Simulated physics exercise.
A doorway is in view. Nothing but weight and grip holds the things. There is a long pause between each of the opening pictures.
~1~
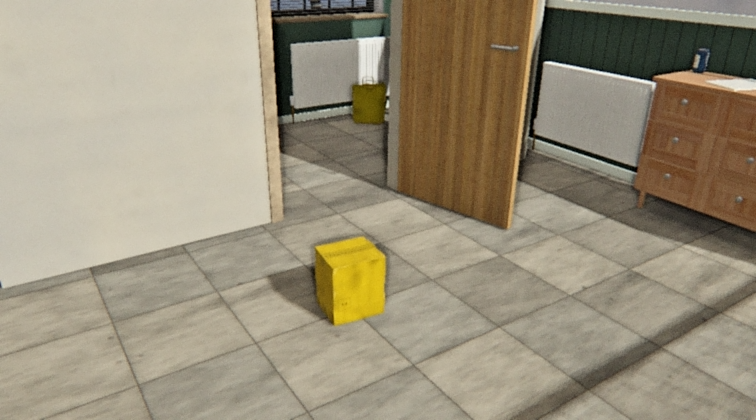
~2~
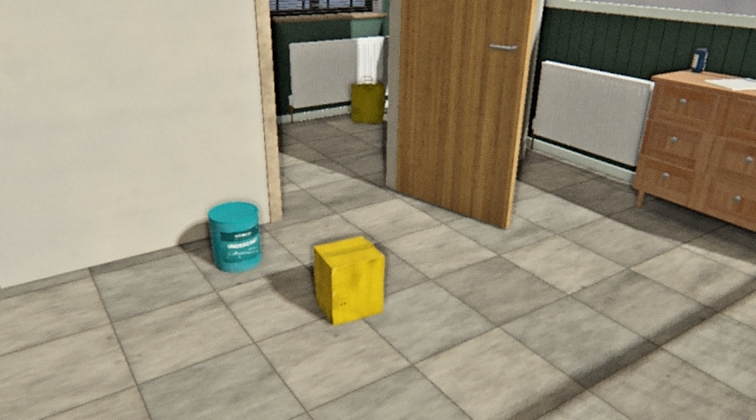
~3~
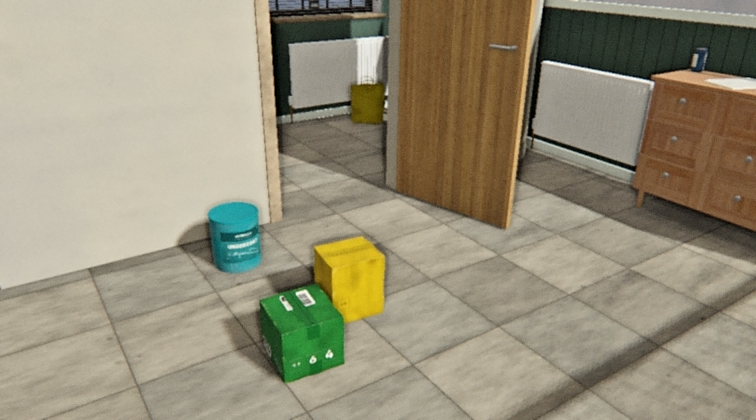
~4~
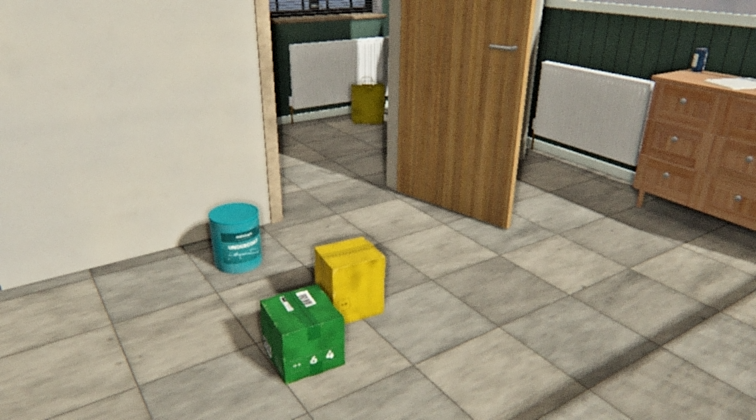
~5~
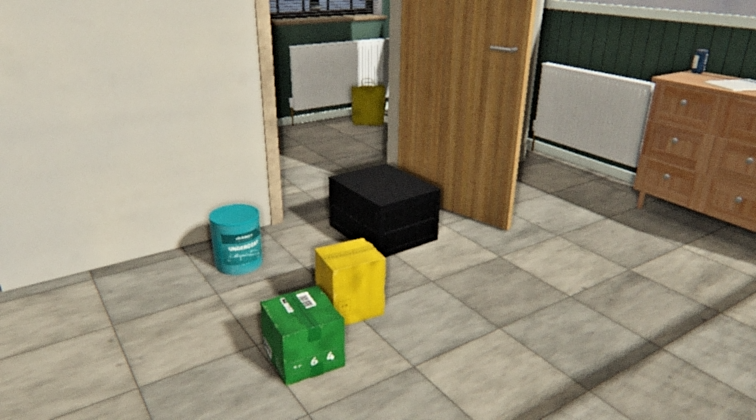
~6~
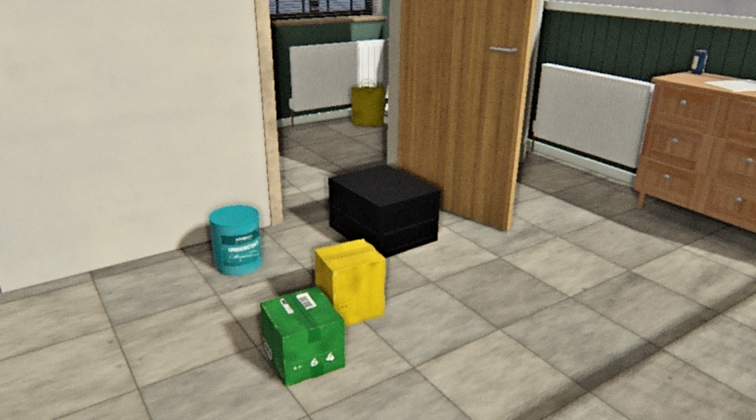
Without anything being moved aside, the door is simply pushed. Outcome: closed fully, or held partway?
Yep, watching it, the door gets hung up on the way.
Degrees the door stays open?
It comes to about 75°.
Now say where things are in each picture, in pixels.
In the first picture, door wide open and still; yellow box (350, 280).
In the second picture, door wide open and still; yellow box (349, 280).
In the third picture, door wide open and still; turquoise pail (236, 237); green parcel (302, 332).
In the fourth picture, door wide open and still; yellow box (349, 281); turquoise pail (236, 238).
In the fifth picture, door wide open and still; green parcel (303, 334); yellow box (350, 282).
In the sixth picture, door wide open and still; black chest (383, 209); turquoise pail (237, 240).
Then, 0.40 s after the last picture, open by 93°.
Then, 0.50 s after the last picture, open by 86°.
Then, 0.70 s after the last picture, open by 73°.
At rest, open by 73°; all 4 in place. Seen from the same camera at the end, black chest near (380, 209).
